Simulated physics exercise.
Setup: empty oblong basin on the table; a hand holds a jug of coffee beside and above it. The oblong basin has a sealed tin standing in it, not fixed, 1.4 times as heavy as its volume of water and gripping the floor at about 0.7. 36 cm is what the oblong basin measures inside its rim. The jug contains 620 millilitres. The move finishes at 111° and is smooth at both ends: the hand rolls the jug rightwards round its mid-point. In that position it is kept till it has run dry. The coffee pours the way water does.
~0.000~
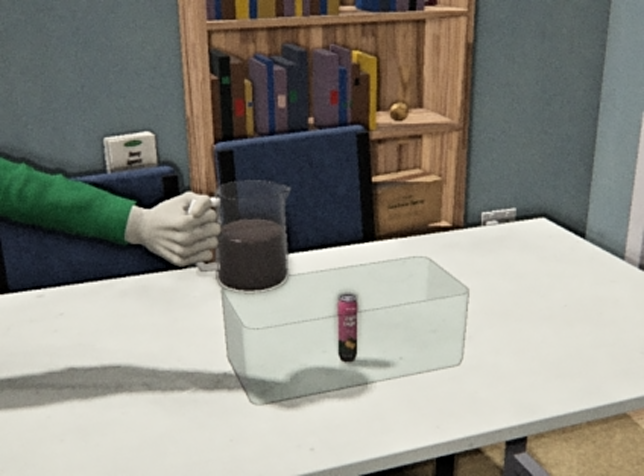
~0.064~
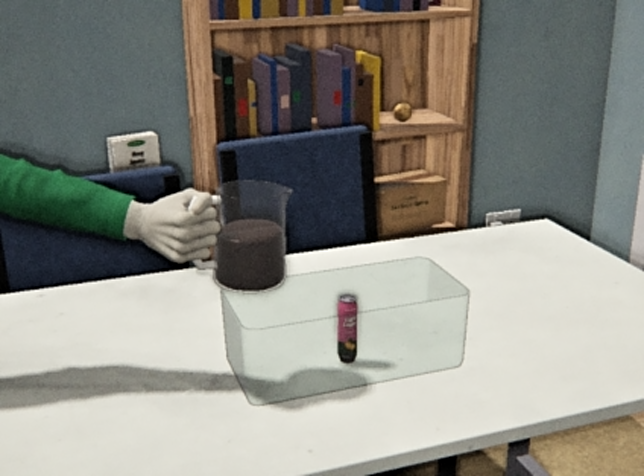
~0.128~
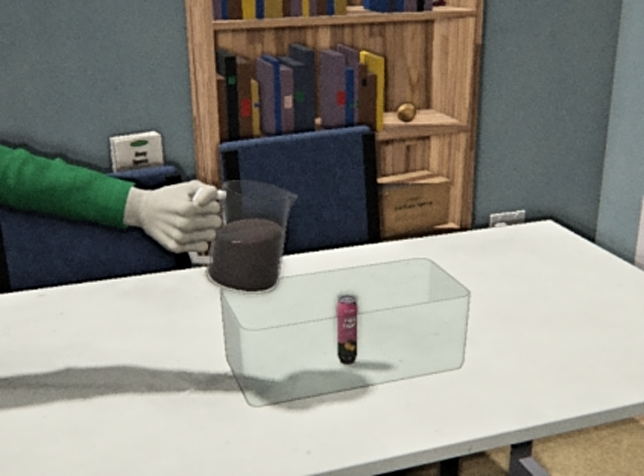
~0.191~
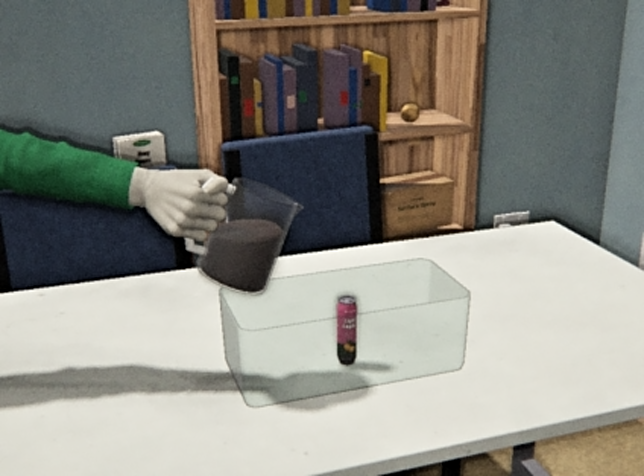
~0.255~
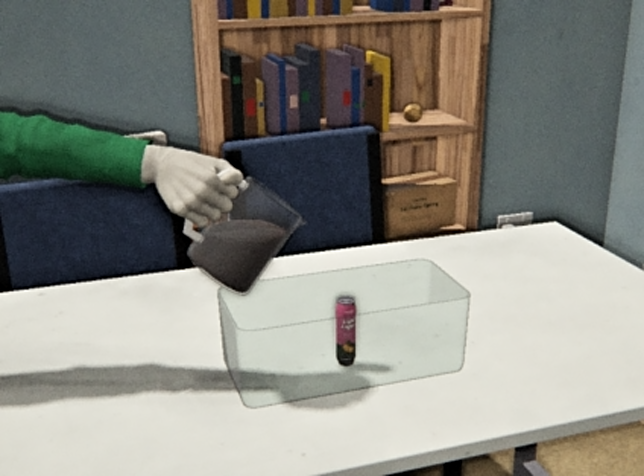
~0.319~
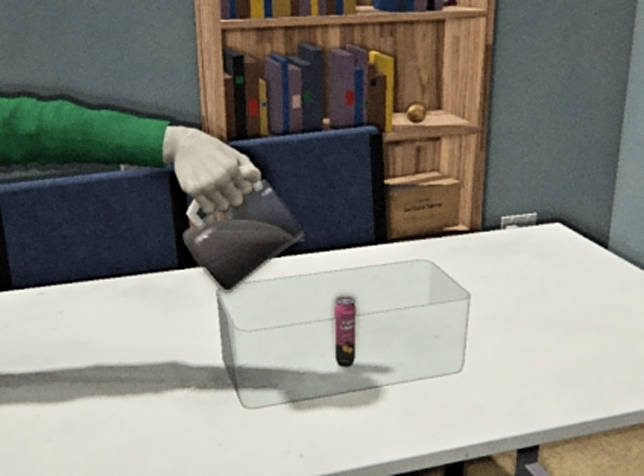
We see a hand in a green sleeve holding a jug of dark coffee above the left end of a clear, empty basin with a small pink tin in view, then steadily tilting the jug rightwards.
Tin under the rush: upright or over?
You'll see it capsize.
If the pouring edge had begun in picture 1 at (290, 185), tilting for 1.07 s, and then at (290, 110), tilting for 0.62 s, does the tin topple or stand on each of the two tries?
In the first try it comes down; in the second it remains standing.
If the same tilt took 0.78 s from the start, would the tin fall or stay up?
With that tilt, the tin tips.
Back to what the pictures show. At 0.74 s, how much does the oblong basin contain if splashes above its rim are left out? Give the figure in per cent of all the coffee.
Some 72 percent of the total.
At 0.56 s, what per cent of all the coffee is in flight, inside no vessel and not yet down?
Some 20 per cent, I reckon.
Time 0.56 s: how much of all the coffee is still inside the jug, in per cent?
Portion remaining: Approx. 64 per cent.
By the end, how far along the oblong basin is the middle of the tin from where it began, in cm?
10.5 cm.
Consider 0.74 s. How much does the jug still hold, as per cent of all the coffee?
Close to 20 percent of the whole amount.
After 0.56 s the tilt is 108° and 64 per cent is still to pour; the tin stands where it began.
After 0.74 s the tilt is 111° and 20 per cent is still to pour; the tin stands 2 cm from where it began.
After 0.92 s the tilt is 111° and 4 per cent is still to pour; the tin leans 25°.
After 1.12 s the tilt is 111° and 0 per cent is still to pour; the tin lies on its side.
In the end the tin lies on its side.
